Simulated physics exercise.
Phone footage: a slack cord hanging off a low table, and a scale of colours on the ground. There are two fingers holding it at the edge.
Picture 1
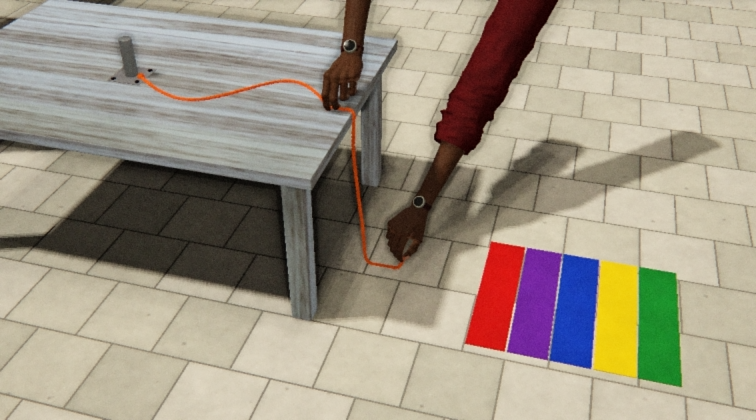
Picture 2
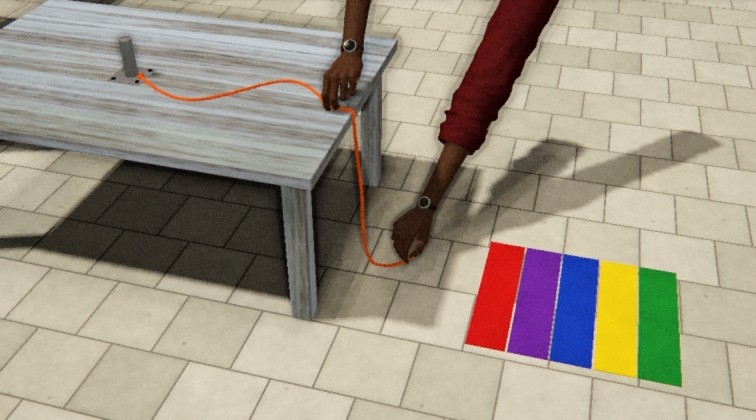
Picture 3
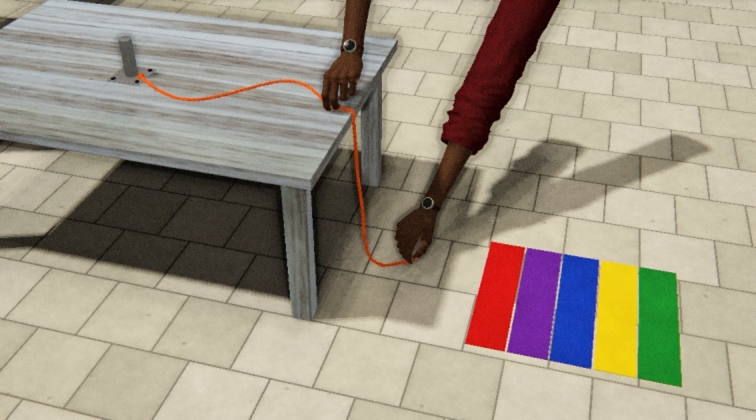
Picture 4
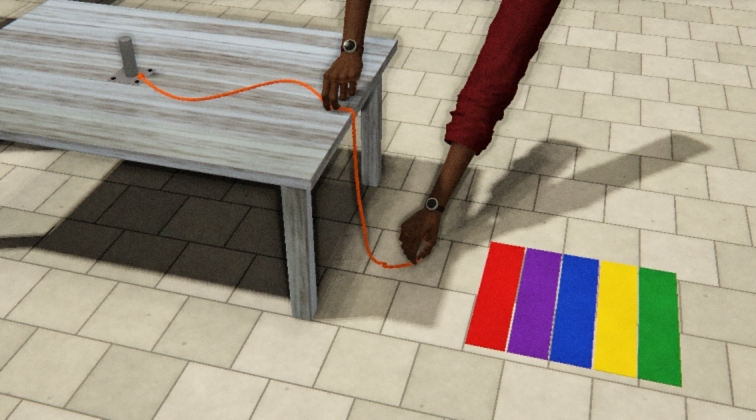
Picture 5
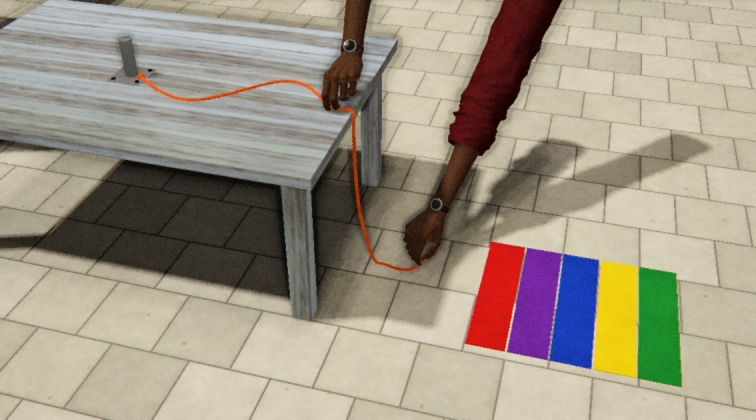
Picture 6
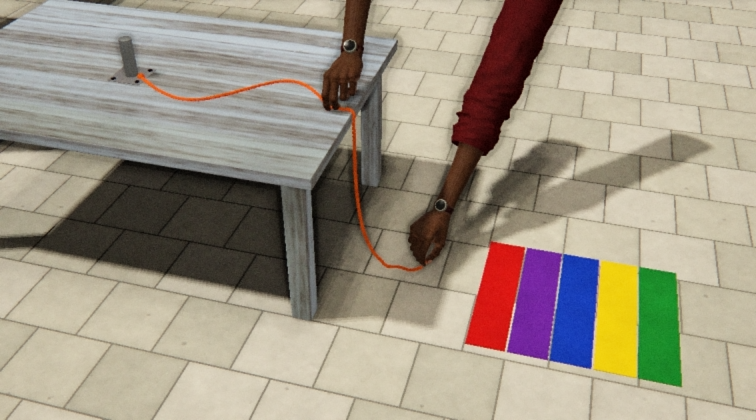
Hands holding an orange cord slack over a table edge, the lower one shifting its end slightly right near coloured strips.
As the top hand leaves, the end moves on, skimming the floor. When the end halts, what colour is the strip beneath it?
Blue.
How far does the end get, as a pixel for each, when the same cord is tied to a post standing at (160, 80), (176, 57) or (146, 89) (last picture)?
Try by try, around (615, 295), (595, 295) and (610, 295).
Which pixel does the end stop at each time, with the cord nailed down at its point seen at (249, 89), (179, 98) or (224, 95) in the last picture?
In order: (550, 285), then (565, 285), then (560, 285).
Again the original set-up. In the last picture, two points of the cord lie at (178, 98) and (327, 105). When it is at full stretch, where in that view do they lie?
One finishes at (203, 84) and the other at (372, 123).
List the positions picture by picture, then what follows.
The first picture shows end (403, 258); red (490, 327); purple (531, 335); blue (573, 343); yellow (616, 351); green (660, 360).
The second picture shows end (409, 259); cord through (158, 90) (229, 94) (303, 84) (353, 115) (361, 186) (365, 248).
The third picture shows end (412, 260).
The fourth picture shows end (417, 261); cord through (158, 90) (229, 94) (303, 84) (353, 115) (357, 185) (368, 248).
The fifth picture shows end (421, 261).
The sixth picture shows end (426, 262); cord through (158, 90) (229, 94) (303, 84) (353, 115) (356, 185) (371, 249).
Early on, end near (509, 277); over red.
Midway, end near (552, 285); over purple.
At the end of the slack, end near (579, 290); over blue. It halts on the blue strip.
